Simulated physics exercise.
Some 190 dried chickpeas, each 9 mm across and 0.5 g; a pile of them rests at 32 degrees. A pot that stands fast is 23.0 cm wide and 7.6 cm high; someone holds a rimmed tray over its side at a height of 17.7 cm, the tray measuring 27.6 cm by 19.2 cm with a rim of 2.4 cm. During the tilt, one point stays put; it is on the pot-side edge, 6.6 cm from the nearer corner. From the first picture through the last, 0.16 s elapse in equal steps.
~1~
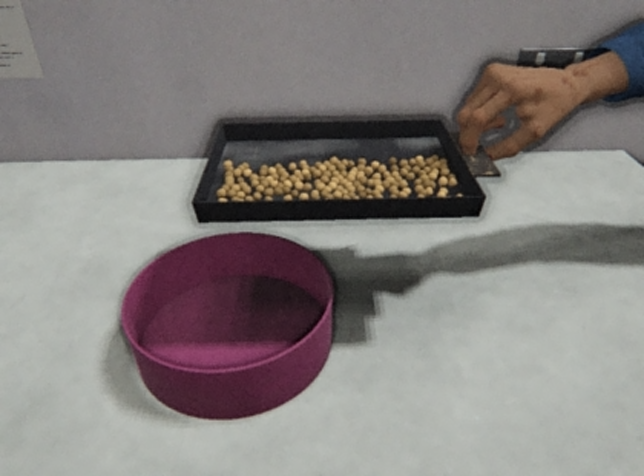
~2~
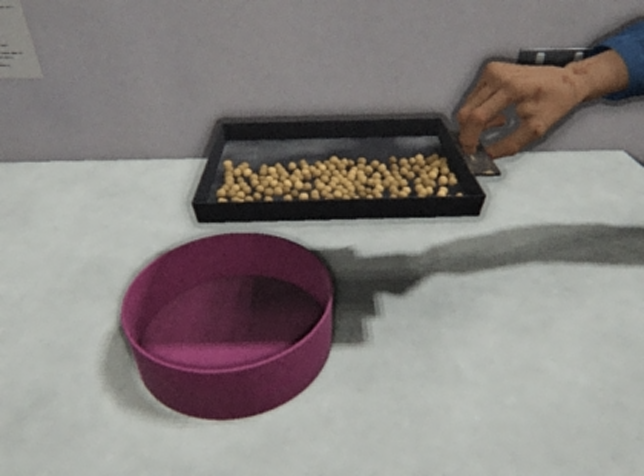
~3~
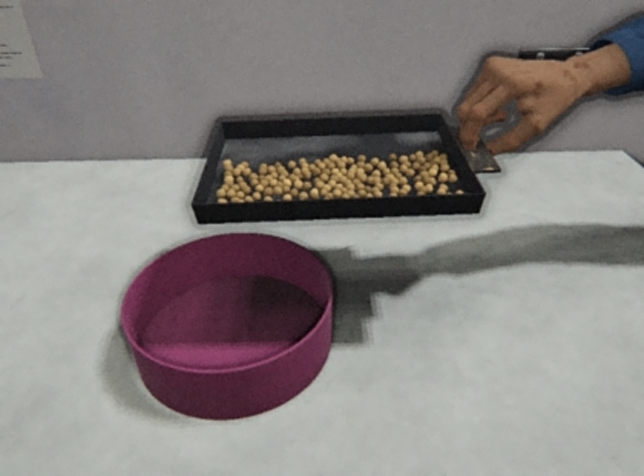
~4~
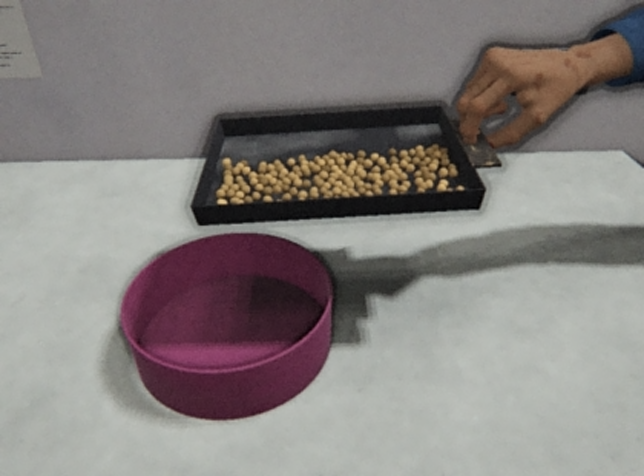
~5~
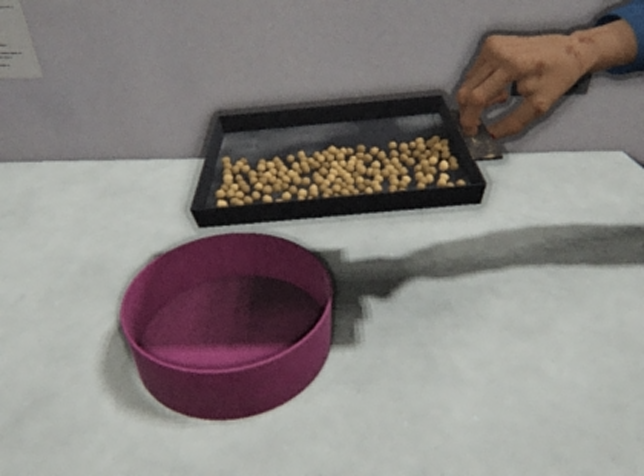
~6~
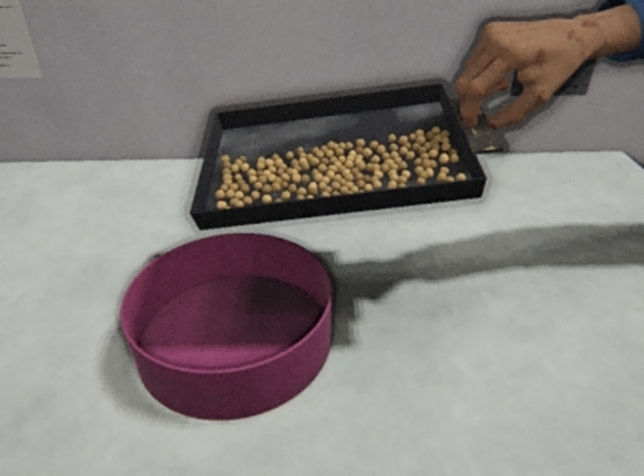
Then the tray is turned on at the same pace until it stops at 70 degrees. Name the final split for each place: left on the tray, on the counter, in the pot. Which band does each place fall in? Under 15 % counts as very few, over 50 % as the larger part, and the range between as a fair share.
Tray: The larger part. Counter: Very few. Pot: Very few.
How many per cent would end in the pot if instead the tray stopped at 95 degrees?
95 %.
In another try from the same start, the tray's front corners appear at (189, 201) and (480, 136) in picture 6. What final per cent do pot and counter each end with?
Pot 10; counter 20.
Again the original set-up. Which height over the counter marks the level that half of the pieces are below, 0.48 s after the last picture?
Around 22 cm up.
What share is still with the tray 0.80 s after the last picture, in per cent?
Some 100 per cent of the load.
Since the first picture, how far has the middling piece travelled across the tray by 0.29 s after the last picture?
Displacement on the tray: Roughly 3 cm.
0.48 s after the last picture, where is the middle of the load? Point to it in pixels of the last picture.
Roughly (286, 171).
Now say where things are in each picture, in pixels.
Tray tilt 0 degrees, front corners at (195, 201) and (483, 195); middle of the pieces at (343, 182); pot at (230, 290), in the first frame.
Tray tilt 0 degrees, front corners at (195, 202) and (483, 195); middle of the pieces at (343, 182), in the second frame.
Tray tilt 2 degrees, front corners at (194, 203) and (483, 192); middle of the pieces at (343, 180), in the third frame.
Tray tilt 4 degrees, front corners at (194, 205) and (483, 188), lowest corner left front; middle of the pieces at (343, 177), in the fourth frame.
Tray tilt 7 degrees, front corners at (193, 208) and (483, 183), lowest corner left front; middle of the pieces at (342, 173), in the fifth frame.
Tray tilt 10 degrees, front corners at (193, 211) and (483, 177), lowest corner left front; middle of the pieces at (341, 169); pot at (229, 291), in the sixth frame.
Then, 0.29 s after the last picture, tilt 40 degrees; the tray holds 100 %, the pot 0 %.
Then, 0.48 s after the last picture, tilt 59 degrees; the tray holds 100 %, the pot 0 %.
Then, 0.80 s after the last picture, tilt 70 degrees; the tray holds 100 %, the pot 0 %.
In the end, tray 95 %, counter 0 %, pot 5 %.
